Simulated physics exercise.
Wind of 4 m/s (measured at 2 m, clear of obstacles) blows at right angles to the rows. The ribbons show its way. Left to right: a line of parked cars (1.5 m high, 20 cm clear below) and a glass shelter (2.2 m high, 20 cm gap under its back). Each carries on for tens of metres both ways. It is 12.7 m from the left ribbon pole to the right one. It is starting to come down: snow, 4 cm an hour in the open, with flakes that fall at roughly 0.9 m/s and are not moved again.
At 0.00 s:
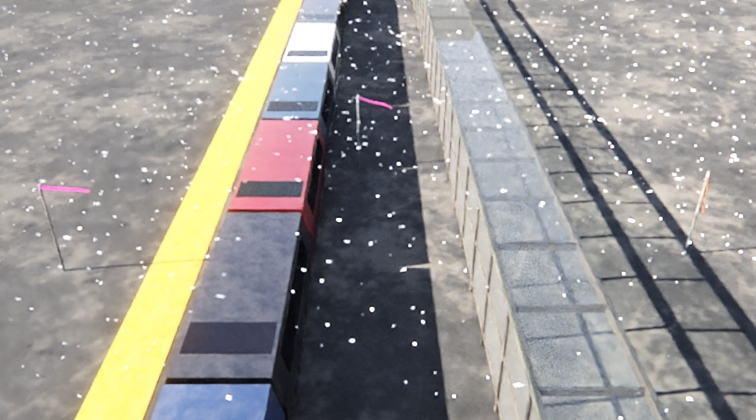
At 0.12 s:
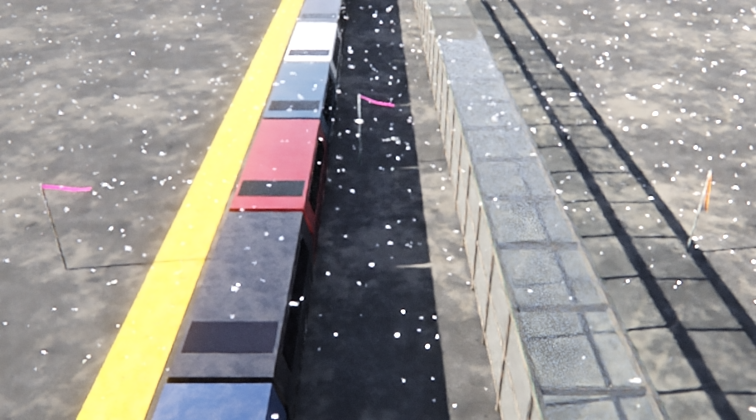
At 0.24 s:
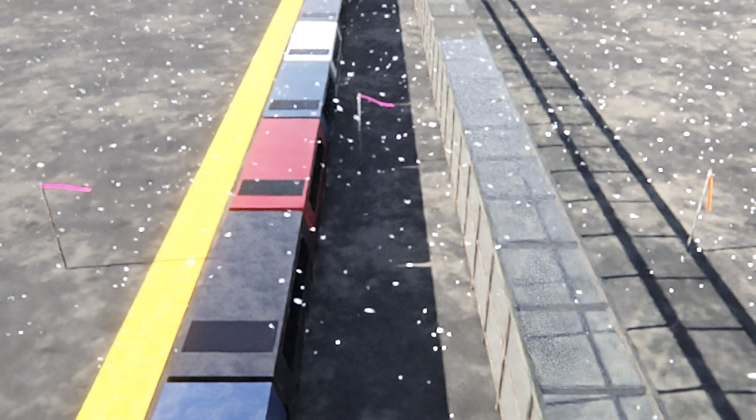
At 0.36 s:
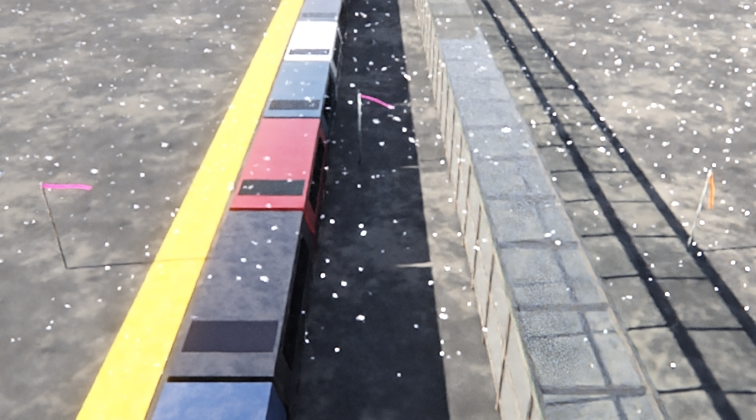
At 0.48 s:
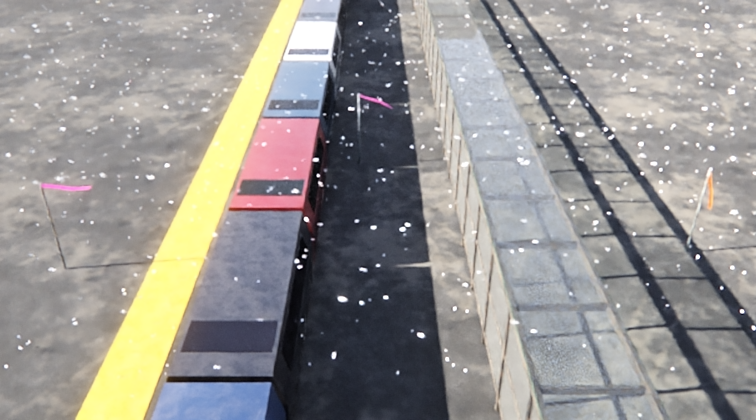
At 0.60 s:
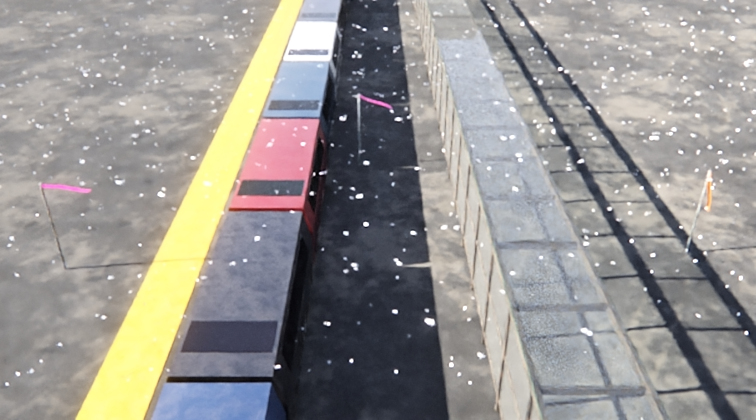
In this clip, white flakes move across a view of a row of parked cars beside a yellow stripe and a long grey structure, while two pink ribbons stream rightward and an orange one hangs nearly straight, all barely moving.
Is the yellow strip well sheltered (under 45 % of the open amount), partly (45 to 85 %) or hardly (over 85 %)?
The amount there is more than 85 % of the open one.
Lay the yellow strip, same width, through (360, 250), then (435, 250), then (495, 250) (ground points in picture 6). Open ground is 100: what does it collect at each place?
In turn about 80 %, 90 %, 0 %.
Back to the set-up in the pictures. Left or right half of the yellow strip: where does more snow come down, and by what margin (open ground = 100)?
The left half, by about 10 points.
10 minutes on, 7 mm on the yellow strip, 7 mm in the open.
30 minutes on, 21 mm on the yellow strip, 20 mm in the open.
60 minutes on, 41 mm on the yellow strip, 40 mm in the open, so the yellow strip has 104 % of the open amount; the left half of it has 108 %, the right half 99 %.
